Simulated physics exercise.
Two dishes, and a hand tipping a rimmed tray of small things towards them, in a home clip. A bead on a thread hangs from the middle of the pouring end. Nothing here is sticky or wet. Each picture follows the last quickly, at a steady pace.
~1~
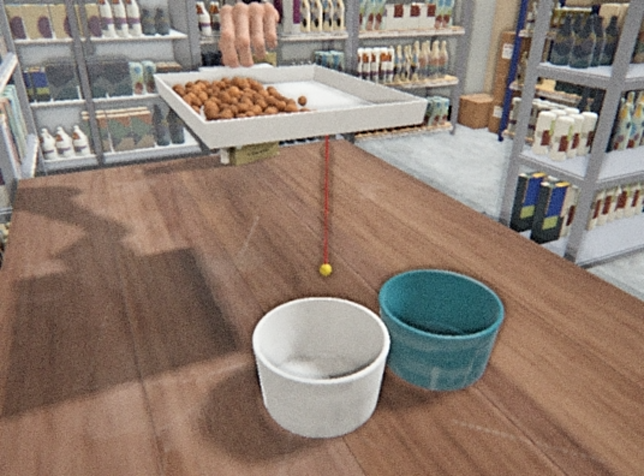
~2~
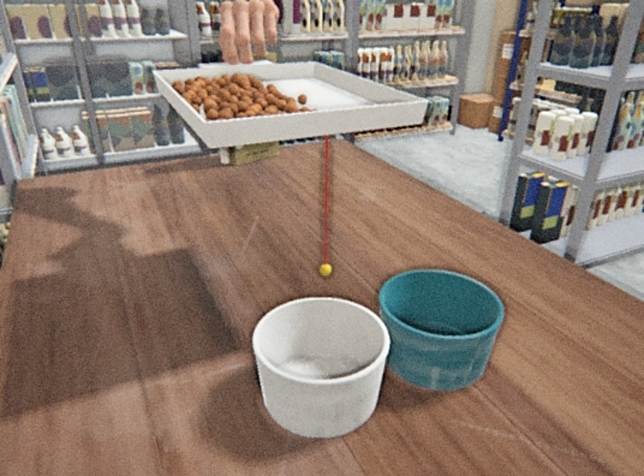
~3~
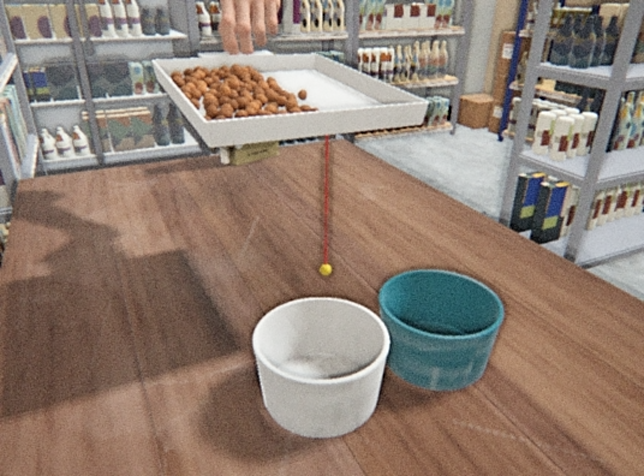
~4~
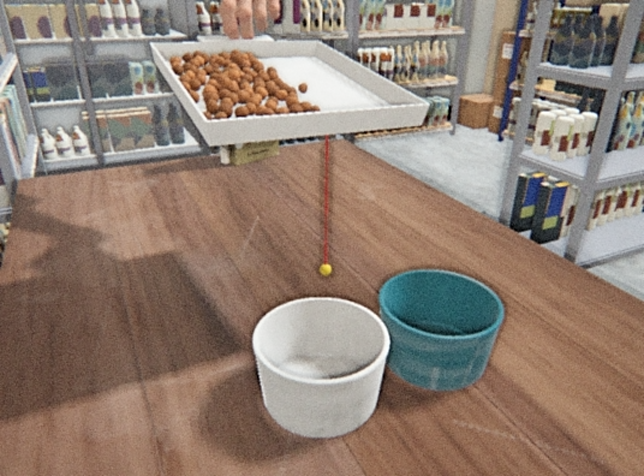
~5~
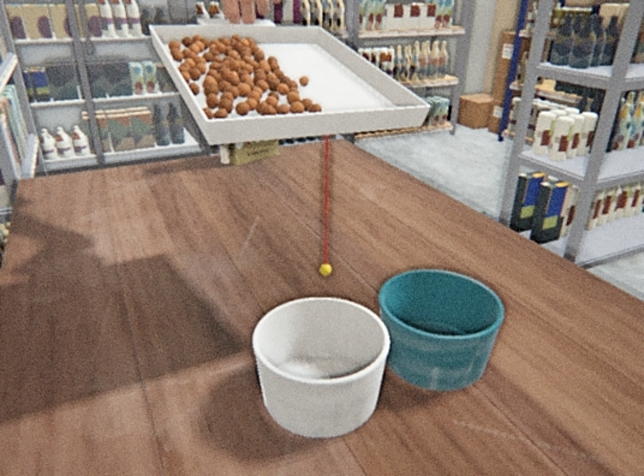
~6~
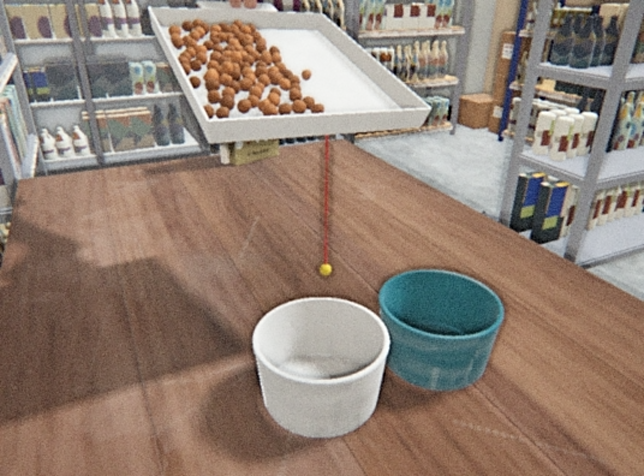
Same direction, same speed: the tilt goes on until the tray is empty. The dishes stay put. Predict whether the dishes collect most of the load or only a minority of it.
The dishes end up holding in excess of half.
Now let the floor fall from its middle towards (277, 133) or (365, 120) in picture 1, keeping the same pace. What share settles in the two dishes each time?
Lab note: Case 1 near 50 %, case 2 near 30 %.
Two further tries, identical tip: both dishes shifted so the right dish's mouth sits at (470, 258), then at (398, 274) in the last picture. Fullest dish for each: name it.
The one at left the first time, the one at right the second.
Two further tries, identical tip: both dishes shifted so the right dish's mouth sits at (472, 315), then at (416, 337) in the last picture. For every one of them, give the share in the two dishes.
60 % and 40 %.
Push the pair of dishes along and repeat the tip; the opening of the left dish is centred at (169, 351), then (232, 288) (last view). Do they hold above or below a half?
Result, first setup: The minor share; second setup: The minor share.
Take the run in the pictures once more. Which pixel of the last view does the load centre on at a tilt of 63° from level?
Centre estimate: (318, 91).
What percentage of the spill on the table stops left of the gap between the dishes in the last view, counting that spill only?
Estimate: Roughly 70 %.
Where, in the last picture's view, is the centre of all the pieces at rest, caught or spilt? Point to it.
The centre settles at about (361, 369).
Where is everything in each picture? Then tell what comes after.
In the first picture, corners of the pouring end at (208, 122) and (423, 100), level; middle of the load at (235, 100), hazelnuts; left dish at (351, 402); right dish at (475, 357); bead on its thread at (325, 270).
In the second picture, corners of the pouring end at (208, 121) and (424, 101), level; middle of the load at (235, 98).
In the third picture, corners of the pouring end at (208, 121) and (424, 102), tipped barely, lowest at the right corner; middle of the load at (235, 91).
In the fourth picture, corners of the pouring end at (209, 120) and (425, 103), tipped a little, lowest at the right corner; middle of the load at (235, 81).
In the fifth picture, corners of the pouring end at (210, 119) and (426, 105), tipped a little, lowest at the right corner; middle of the load at (235, 71).
In the sixth picture, corners of the pouring end at (211, 119) and (427, 107), tipped clearly, lowest at the right corner; middle of the load at (236, 62); left dish at (351, 402); right dish at (475, 357).
Soon after the last picture, tray tipped steeply; nearly all on the tray; a stray few in the air.
A little later, tray tipped past a quarter turn; nearly all on the tray; a stray few in the right dish; a stray few outside both; a small part in the air.
Later still, tray tipped past a quarter turn; about half in the left dish; about a third in the right dish; a small part outside both.
At rest, tray tipped past a quarter turn; about half in the left dish; about a third in the right dish; a small part outside both.
